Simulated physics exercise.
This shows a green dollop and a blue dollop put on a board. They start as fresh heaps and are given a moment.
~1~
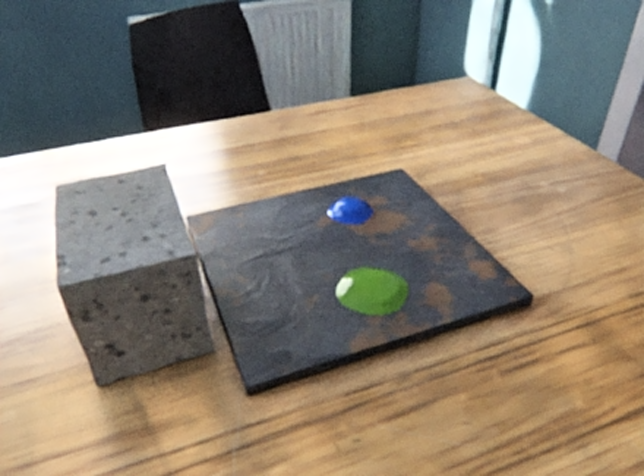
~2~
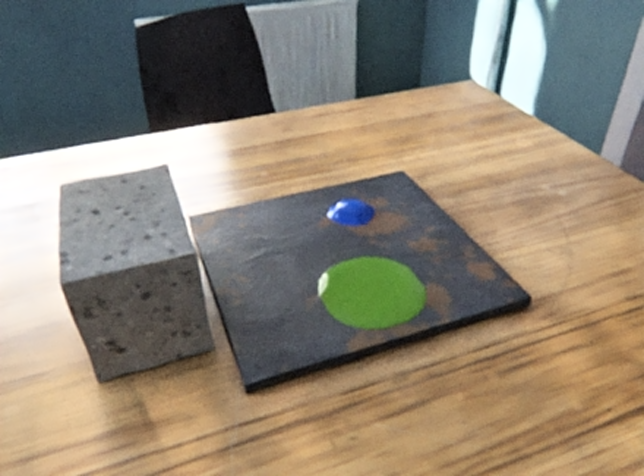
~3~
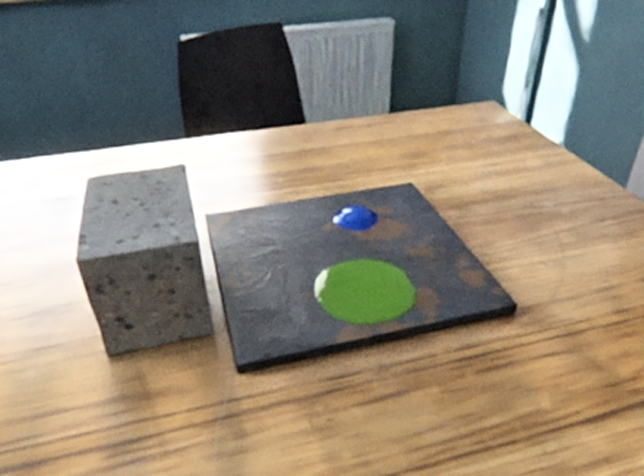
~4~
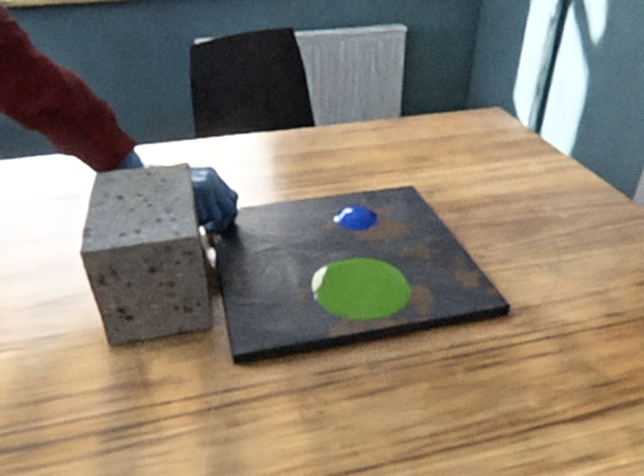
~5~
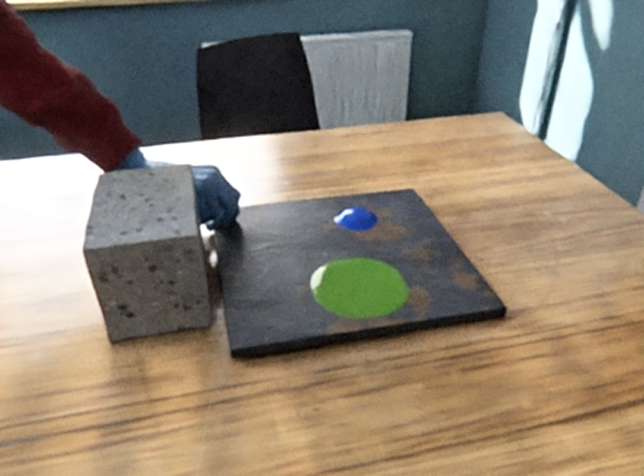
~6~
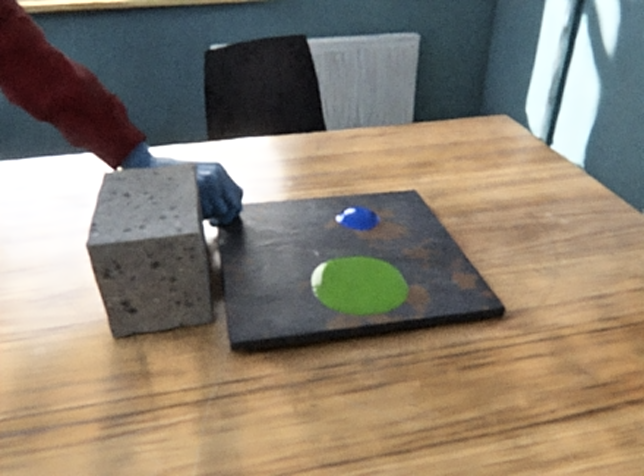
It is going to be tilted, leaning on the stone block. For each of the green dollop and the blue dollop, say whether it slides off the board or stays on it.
Green dollop: Slides off; blue dollop: Stays on.
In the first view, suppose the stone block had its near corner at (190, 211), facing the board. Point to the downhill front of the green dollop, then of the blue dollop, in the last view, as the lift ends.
The tips end near (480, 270) and near (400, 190), in that order.
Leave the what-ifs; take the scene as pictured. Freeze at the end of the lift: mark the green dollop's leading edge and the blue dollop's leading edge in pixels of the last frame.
You'd find them at (463, 263) and (387, 194), in that order.
Soon after, slope about 26°; the green dollop has crept down a long way; the blue dollop has not moved.
Later, the green dollop is dripping off the low end; the blue dollop has not moved.
In the end, slope about 26°; the green dollop is dripping off the low end; the blue dollop has not moved.
